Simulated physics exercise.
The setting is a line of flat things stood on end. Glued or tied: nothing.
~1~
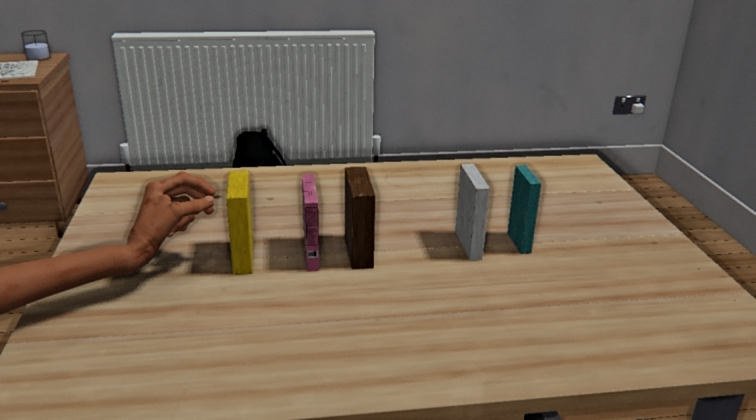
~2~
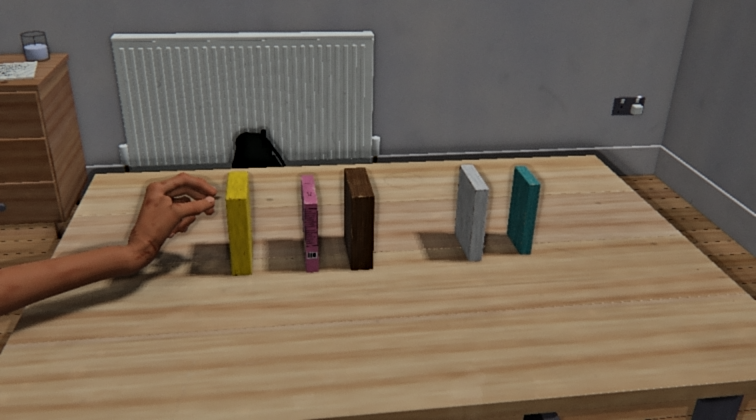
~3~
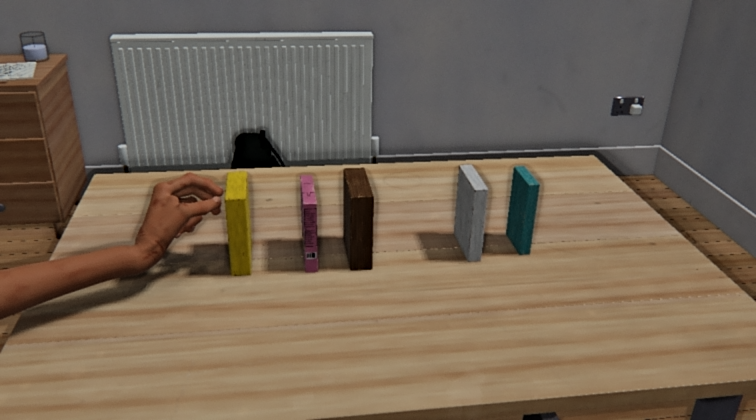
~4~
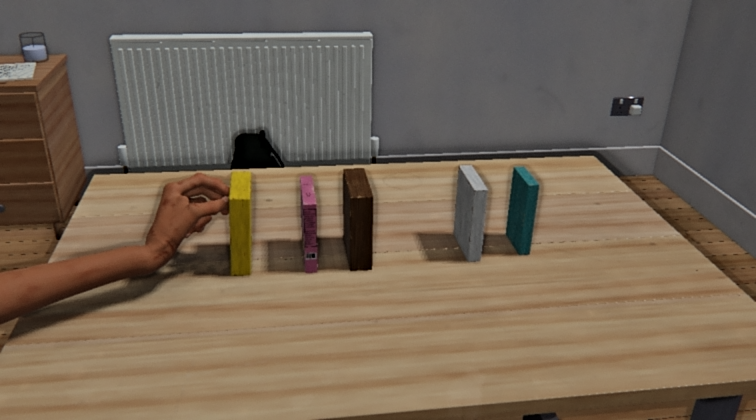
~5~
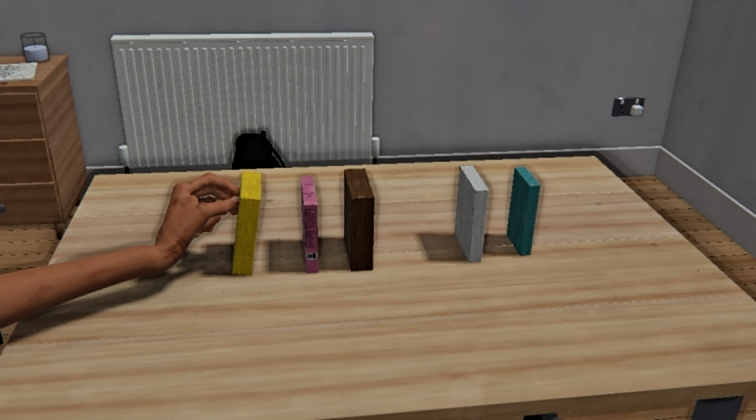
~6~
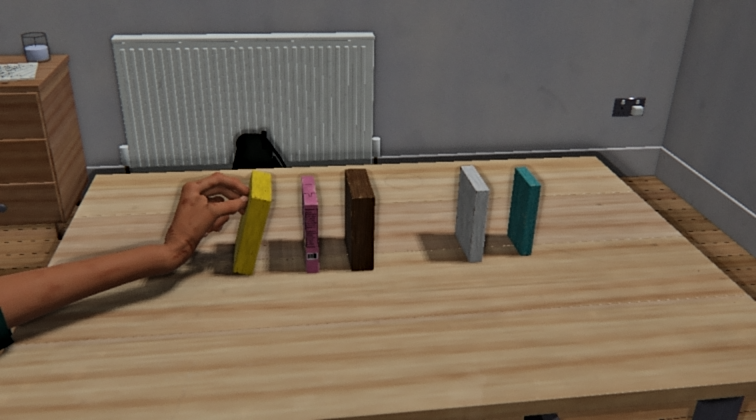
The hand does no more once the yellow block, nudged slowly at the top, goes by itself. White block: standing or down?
Standing.
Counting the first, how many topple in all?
3 in total.
Then, 0.40 s after the last picture, yellow block 90° over; pink packet tipped 34° from how it was; brown block tipped 30° from how it was.
Then, 0.60 s after the last picture, yellow block 90° over; brown block on its side; pink packet on its side.
At rest, tipped over on the table, brown block and pink packet; white block in place. Seen from the same camera at the end, white block near (471, 214).
